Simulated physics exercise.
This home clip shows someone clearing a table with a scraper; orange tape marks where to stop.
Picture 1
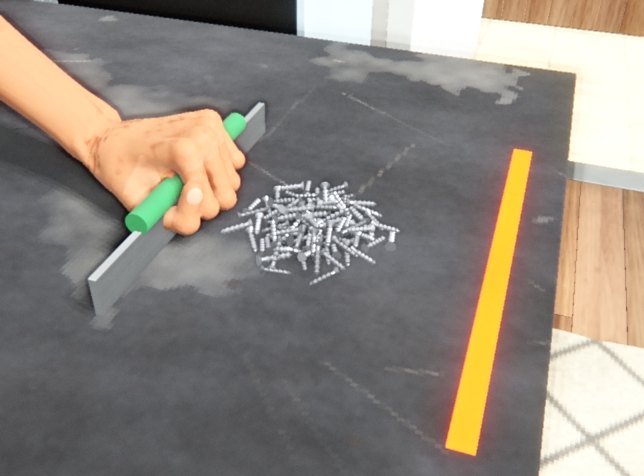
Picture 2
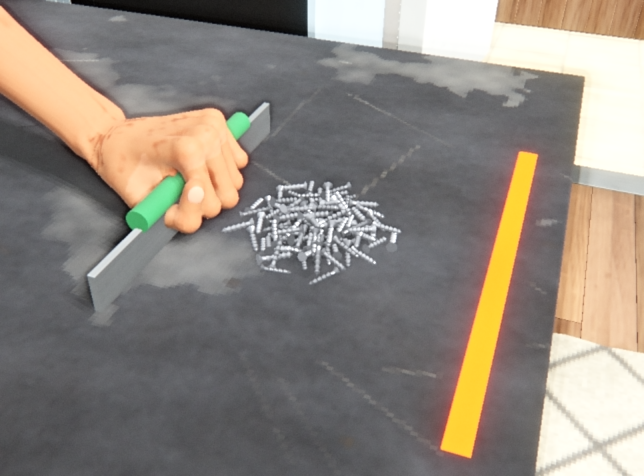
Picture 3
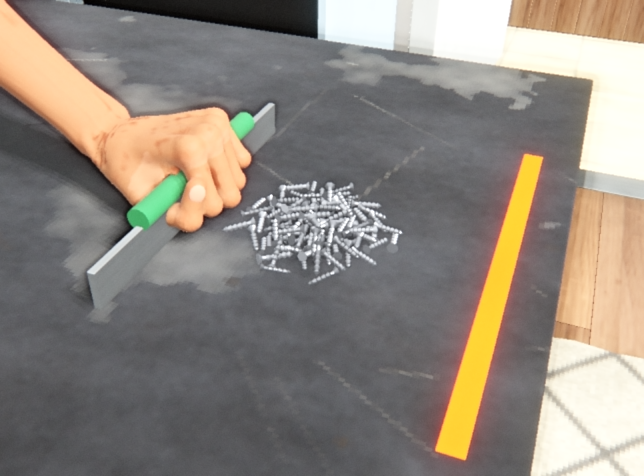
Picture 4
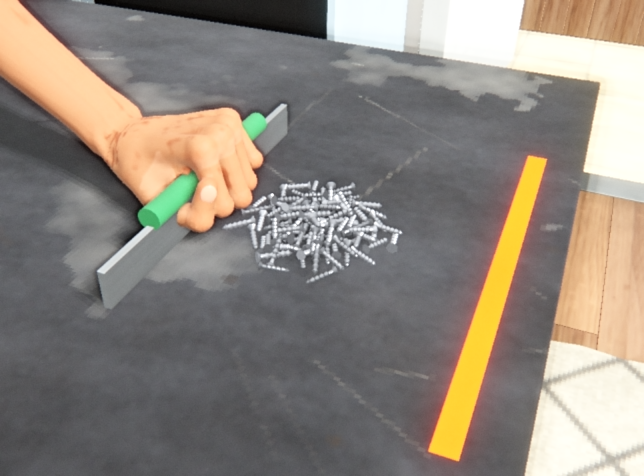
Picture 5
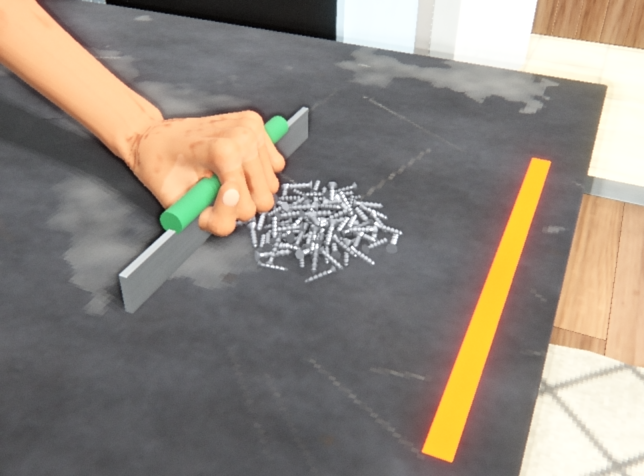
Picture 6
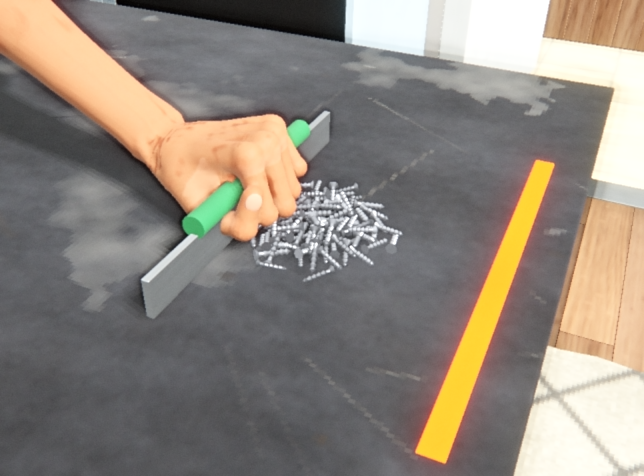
On a dark table, a hand slides a scraper right to a heap of screws.
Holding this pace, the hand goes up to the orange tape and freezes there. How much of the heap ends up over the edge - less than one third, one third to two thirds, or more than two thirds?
One third to two thirds.
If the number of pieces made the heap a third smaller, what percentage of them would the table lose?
That works out to something like 50 percent.
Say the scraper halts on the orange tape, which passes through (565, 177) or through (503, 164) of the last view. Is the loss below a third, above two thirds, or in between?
For the first place it's over two thirds, and for the second it's less than a third.
Shortly afterwards, scraper still moving, near (383, 211); heap all on the table, its front near (468, 270).
Next, scraper stopped at the orange tape; heap near a third over the edge.
Some moments later, scraper stopped at the orange tape; heap near half over the edge.
In the end, scraper stopped at the orange tape; heap near half over the edge.
